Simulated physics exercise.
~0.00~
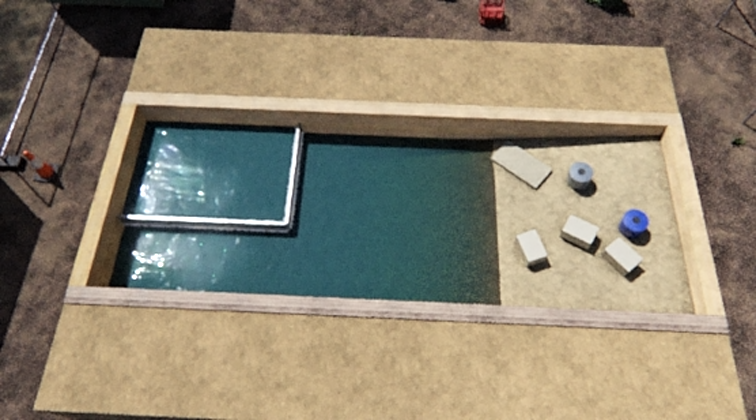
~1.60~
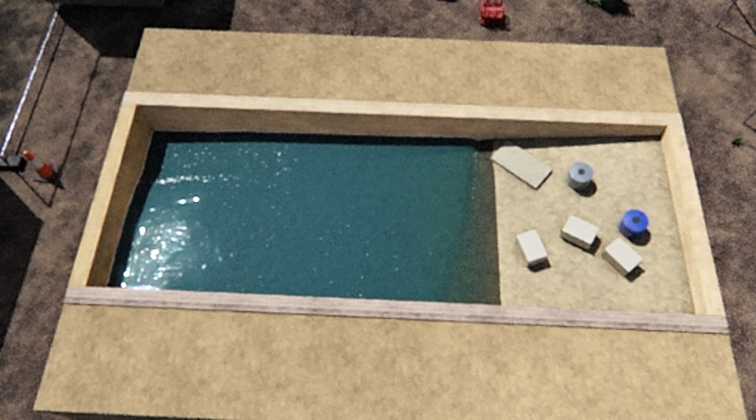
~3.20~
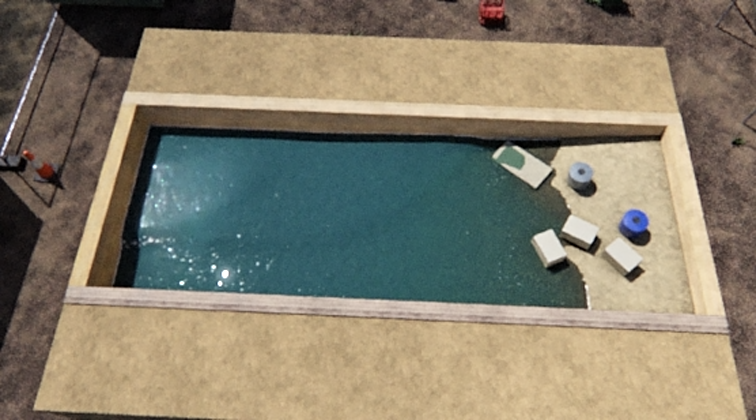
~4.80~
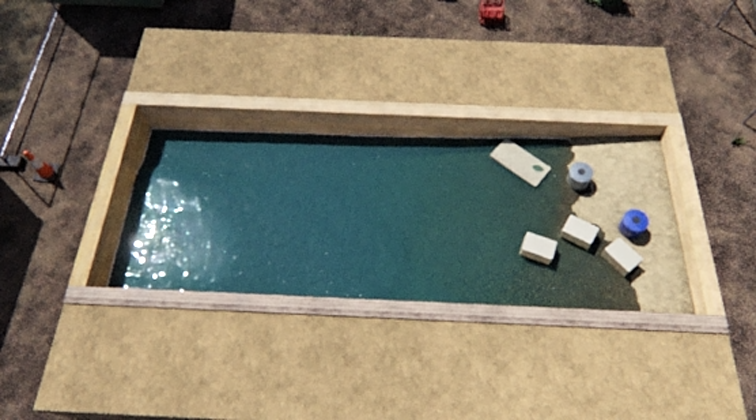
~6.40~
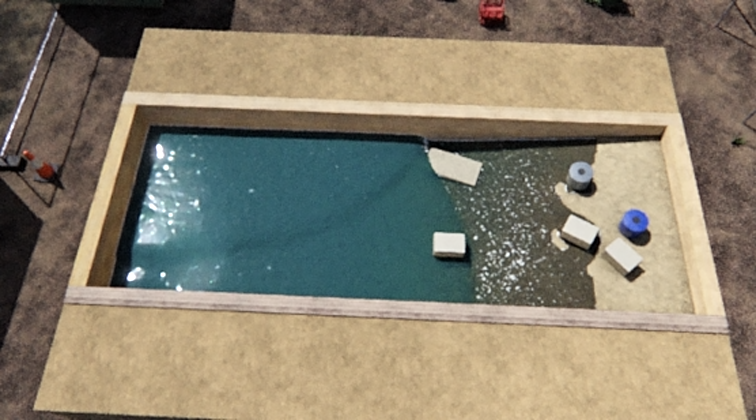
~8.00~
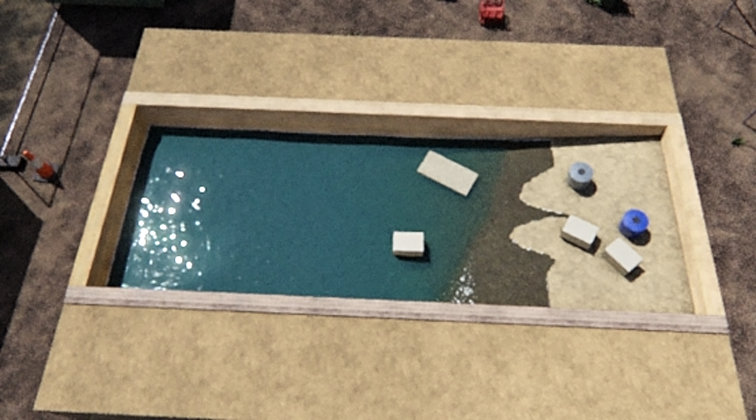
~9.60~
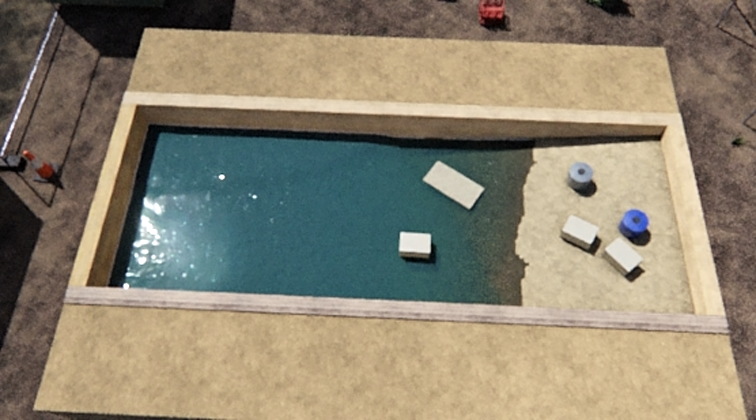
Water released from a boarded-off corner of a walled basin surges right over the sandy slope and then draws back, carrying a pale board and a white crate leftward; both end afloat, while the blue tub and the other objects stay on the sand.
